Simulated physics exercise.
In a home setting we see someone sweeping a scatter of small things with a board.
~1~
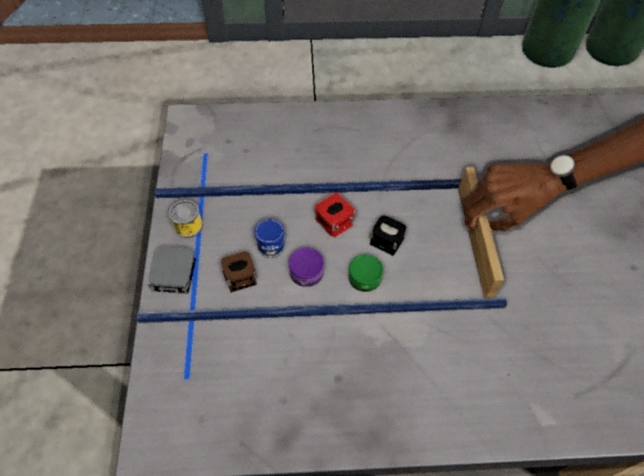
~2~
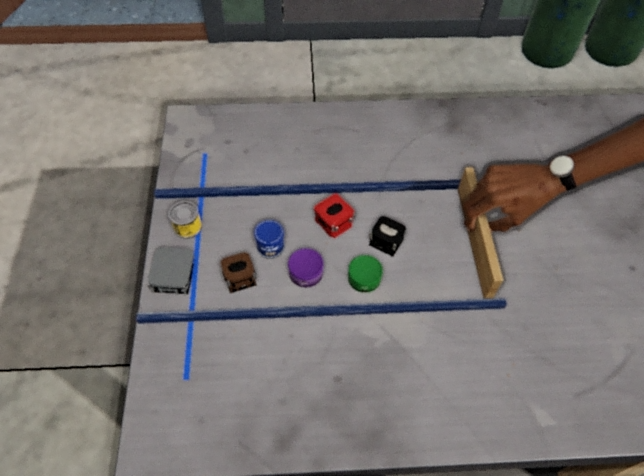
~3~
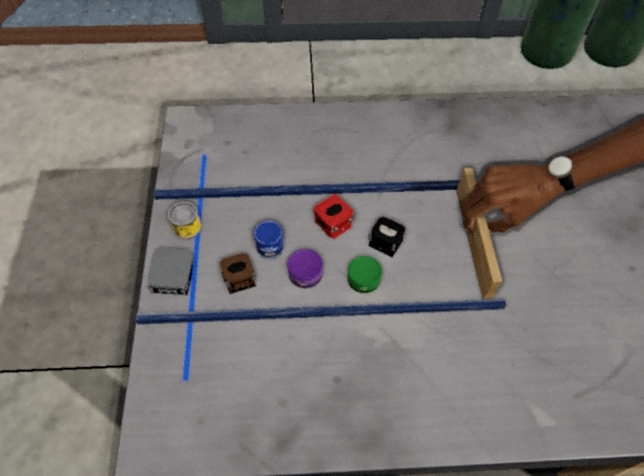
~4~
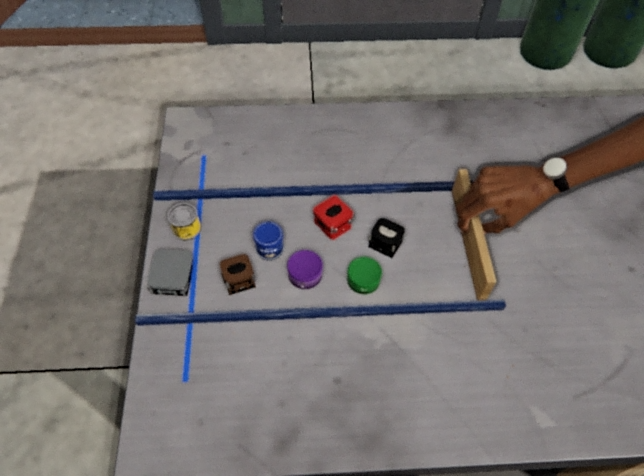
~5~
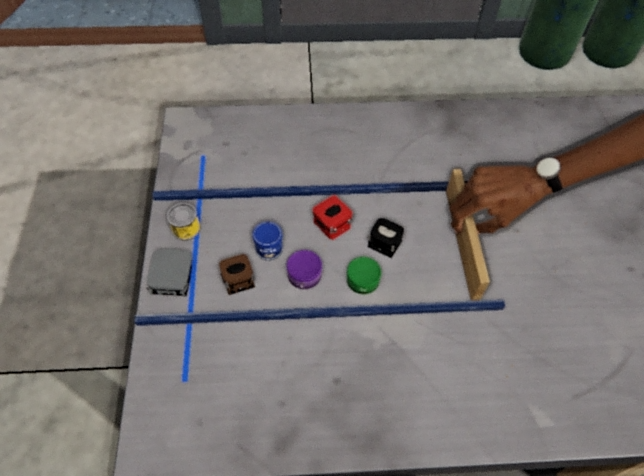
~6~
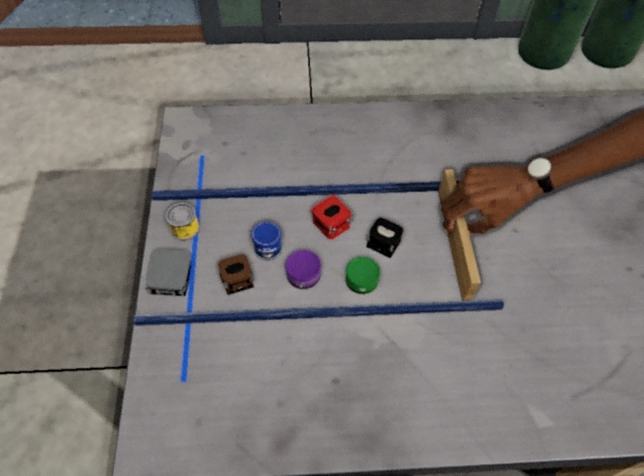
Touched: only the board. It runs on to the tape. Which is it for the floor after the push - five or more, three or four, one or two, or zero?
For the floor it is one or two.
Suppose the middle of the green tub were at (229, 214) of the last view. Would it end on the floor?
Well, from there it is not lost.
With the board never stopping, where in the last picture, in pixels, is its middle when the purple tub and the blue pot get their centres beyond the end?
The purple tub gives roughly (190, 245), the blue pot roughly (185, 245).
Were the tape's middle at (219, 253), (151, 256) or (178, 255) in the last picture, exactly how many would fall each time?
The three tries give 1, 8 and 5.
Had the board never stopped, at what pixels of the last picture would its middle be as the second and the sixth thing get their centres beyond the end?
I'd say close to (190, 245), and after that close to (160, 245).
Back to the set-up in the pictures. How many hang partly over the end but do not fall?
The count is 4.
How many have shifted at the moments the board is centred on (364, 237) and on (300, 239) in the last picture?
The count is 2 at the first point and 6 at the second.
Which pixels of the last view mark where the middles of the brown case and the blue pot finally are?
Final positions - brown case around (138, 296), blue pot around (150, 238).
Soon after, none off yet; grey case at rest near (170, 273); yellow tin at rest near (183, 222); brown case at rest near (236, 274).
Then, none off yet; grey case at rest near (170, 273); yellow tin at rest near (183, 222); brown case moved a little near (223, 275).
Further on, none off yet; grey case on its side near (129, 289); yellow tin moving near (176, 218); brown case moved well along near (159, 285).
At rest, the number that fall off is one or two; fallen, grey case.
